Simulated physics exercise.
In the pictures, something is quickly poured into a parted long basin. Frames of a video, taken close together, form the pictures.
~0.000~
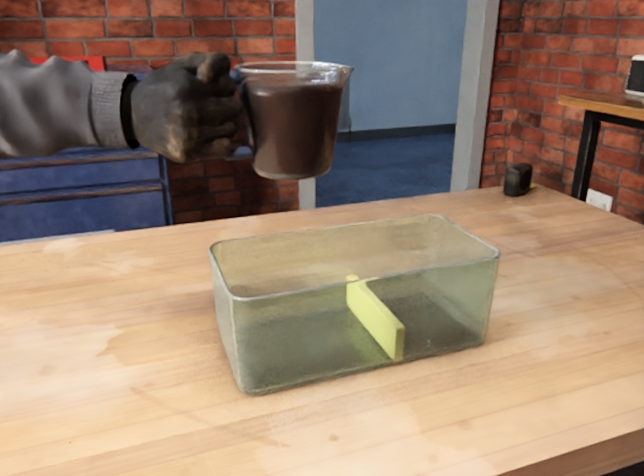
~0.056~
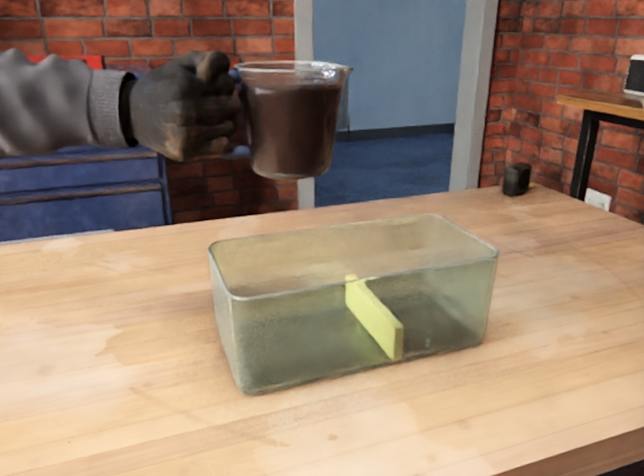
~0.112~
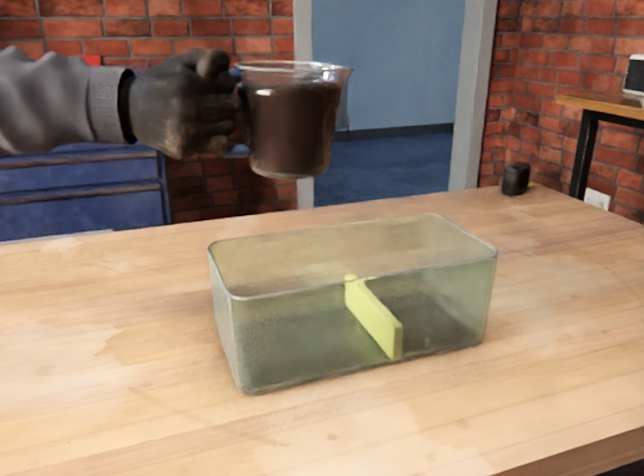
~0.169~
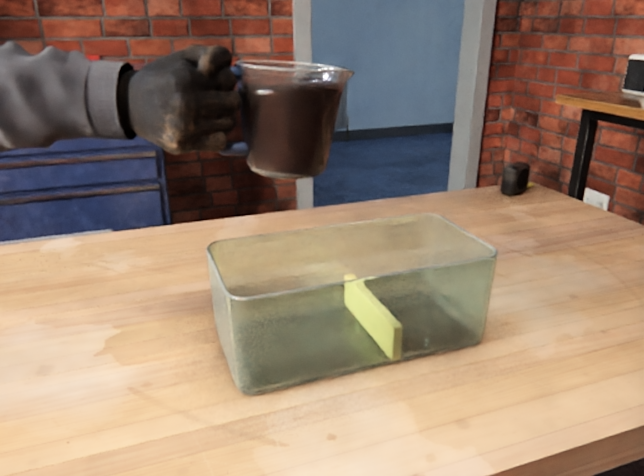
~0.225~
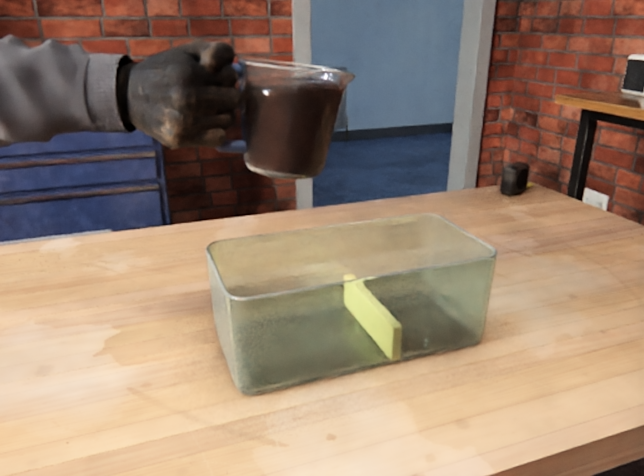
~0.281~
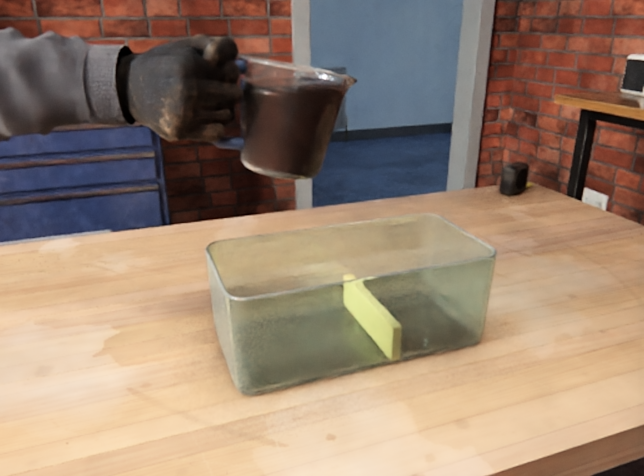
A dark-gloved hand in a grey sleeve, at upper left, holds a clear glass jug of dark brown liquid nearly still, then gradually tilts it slightly rightward. Below it, a long greenish glass basin with a low yellow-green divider inside sits on a pale wooden table. The steady, slightly raised view shows a workshop-like room with red brick walls, blue drawers and a doorway behind.
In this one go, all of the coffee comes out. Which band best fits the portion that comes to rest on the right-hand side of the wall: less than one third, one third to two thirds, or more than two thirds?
Once it settles, the part right of the wall is beyond two thirds, I'd say.
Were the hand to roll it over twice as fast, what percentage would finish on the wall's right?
Roughly 90 in a hundred.
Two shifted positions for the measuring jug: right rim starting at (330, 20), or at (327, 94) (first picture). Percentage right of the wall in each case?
The first gives 85 %, the second 65 %.
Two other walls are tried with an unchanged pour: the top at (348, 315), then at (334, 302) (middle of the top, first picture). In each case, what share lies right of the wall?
90 % then 95 %.
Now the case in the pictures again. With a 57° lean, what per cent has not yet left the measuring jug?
Around 80 percent remains.
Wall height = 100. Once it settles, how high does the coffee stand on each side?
I'd put the left at about 0 and the right at about 60.
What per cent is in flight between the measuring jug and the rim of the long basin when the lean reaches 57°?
Around 15 in a hundred.
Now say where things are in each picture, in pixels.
In the first frame, it leans 0°; its right rim is at (353, 67); the coffee meets the walls at (241, 84) and (336, 81); the long basin's rim runs from (219, 271) to (468, 234); the wall's top is at (373, 300).
In the second frame, it leans 0°; its right rim is at (352, 67); the coffee meets the walls at (240, 84) and (335, 81).
In the third frame, it leans 2°; its right rim is at (352, 68); the coffee meets the walls at (240, 84) and (335, 81).
In the fourth frame, it leans 4°; its right rim is at (353, 71); the coffee meets the walls at (241, 84) and (335, 82).
In the fifth frame, it leans 7°; its right rim is at (354, 74); the coffee meets the walls at (243, 84) and (337, 82).
In the sixth frame, it leans 11°; its right rim is at (356, 79); the coffee meets the walls at (245, 85) and (341, 82).
A moment on, the measuring jug is tipped part way and 78 per cent is still to pour, 0 is left of the wall and 5 right of it.
Next, the measuring jug is tipped on its side and 28 per cent is still to pour, 2 is left of the wall and 49 right of it.
Then the measuring jug is tipped on its side and 3 per cent is still to pour, 5 is left of the wall and 88 right of it.
Later the measuring jug is tipped on its side and 0 per cent is still to pour, 6 is left of the wall and 92 right of it.
In the end 7 per cent lies left of the wall, 92 right of it and 1 outside.
